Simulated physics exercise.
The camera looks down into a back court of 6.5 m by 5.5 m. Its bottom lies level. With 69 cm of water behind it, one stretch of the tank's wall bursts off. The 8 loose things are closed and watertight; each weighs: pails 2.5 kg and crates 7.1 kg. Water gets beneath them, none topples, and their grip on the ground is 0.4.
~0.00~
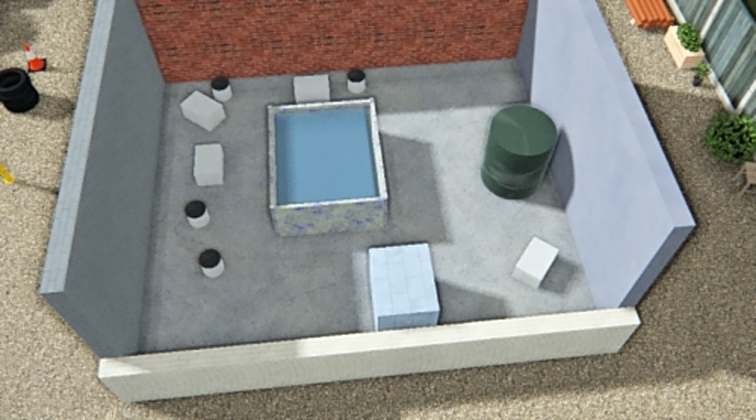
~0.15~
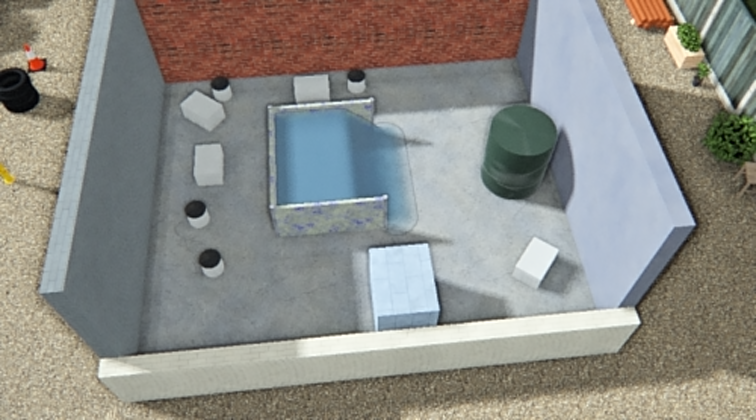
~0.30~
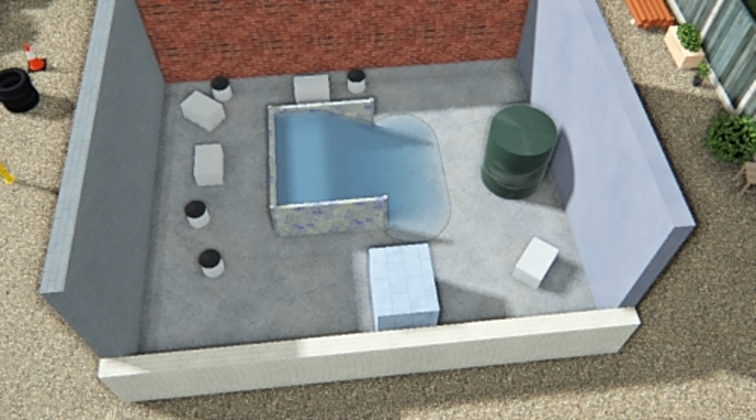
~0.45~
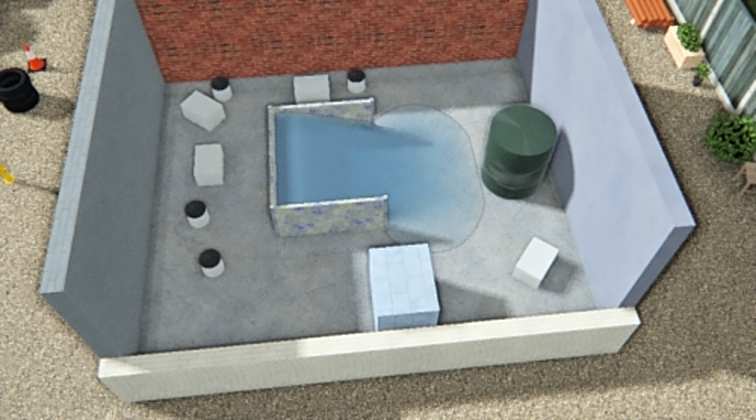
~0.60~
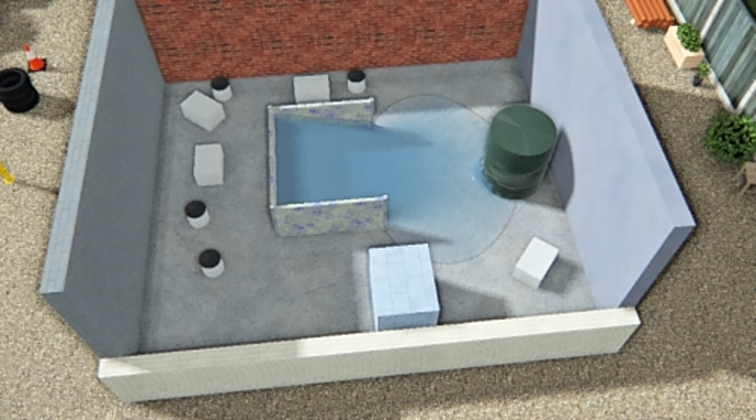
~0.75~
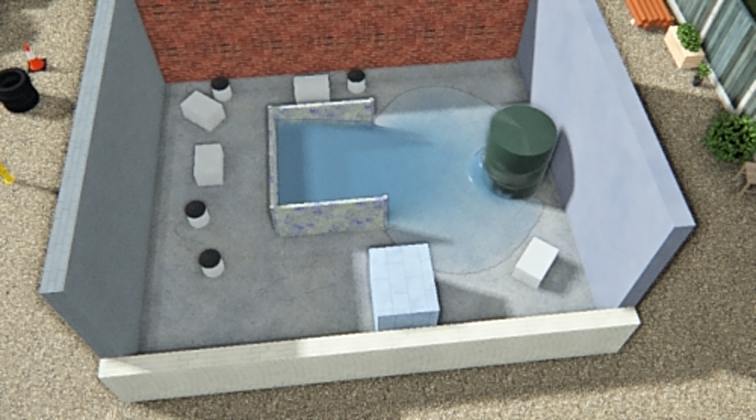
To begin with, a square tank of blue water stands full in a walled court among pale blocks and dark-topped pails. Its right side gives way, and water spreads rightward across the grey floor, then reaches and curls around the green cylinder, while the surrounding objects stay still.
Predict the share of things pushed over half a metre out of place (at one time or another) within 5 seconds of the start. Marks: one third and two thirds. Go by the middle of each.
It is from one to two thirds.
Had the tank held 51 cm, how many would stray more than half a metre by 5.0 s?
In that case 3 of them.
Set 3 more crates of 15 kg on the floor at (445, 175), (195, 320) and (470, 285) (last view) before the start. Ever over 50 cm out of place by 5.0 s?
In turn: Past it, less, more.
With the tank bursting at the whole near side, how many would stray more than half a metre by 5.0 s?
Then 6.
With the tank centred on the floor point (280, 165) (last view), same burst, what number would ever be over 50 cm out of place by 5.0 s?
In that case 3 of them.
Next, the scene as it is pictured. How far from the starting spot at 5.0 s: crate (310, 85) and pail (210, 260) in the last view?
In that order: 200 cm, 0 cm.
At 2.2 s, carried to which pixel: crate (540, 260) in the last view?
Near (582, 290).
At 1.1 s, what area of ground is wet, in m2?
About 14 m2.
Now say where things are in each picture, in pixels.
A pail at (195, 209), on the bottom; a pail at (356, 75) rests on the ground; water covers 3.0 m2; 0 of 8 have shifted, in the first picture.
A pail at (195, 209), on the bottom; a pail at (356, 75), on the bottom; water covers 4.1 m2; 0 of 8 have shifted, in the second picture.
A pail at (195, 209), on the bottom; a pail at (356, 75) rests on the ground; water covers 5.6 m2; 0 of 8 have shifted, in the third picture.
A pail at (195, 209), on the bottom; a pail at (356, 75), on the bottom; 7.3 m2 under water; 0 of 8 have shifted, in the fourth picture.
A pail at (195, 209), on the bottom; a pail at (356, 75) rests on the ground; 8.9 m2 under water; 0 of 8 have shifted, in the fifth picture.
A pail at (195, 209), on the bottom; a pail at (356, 75) rests on the ground; water covers 10.5 m2; 0 of 8 have shifted, in the sixth picture.
After 1.1 s 0 of 8 are over 50 cm from their spots; 0 afloat.
After 2.2 s 1 of 8 are over 50 cm from their spots; 1 afloat.
After 3.5 s 1 of 8 are over 50 cm from their spots; 2 afloat.
After 5.0 s 4 of 8 are over 50 cm from their spots, and 4 have been at some point; 5 afloat.
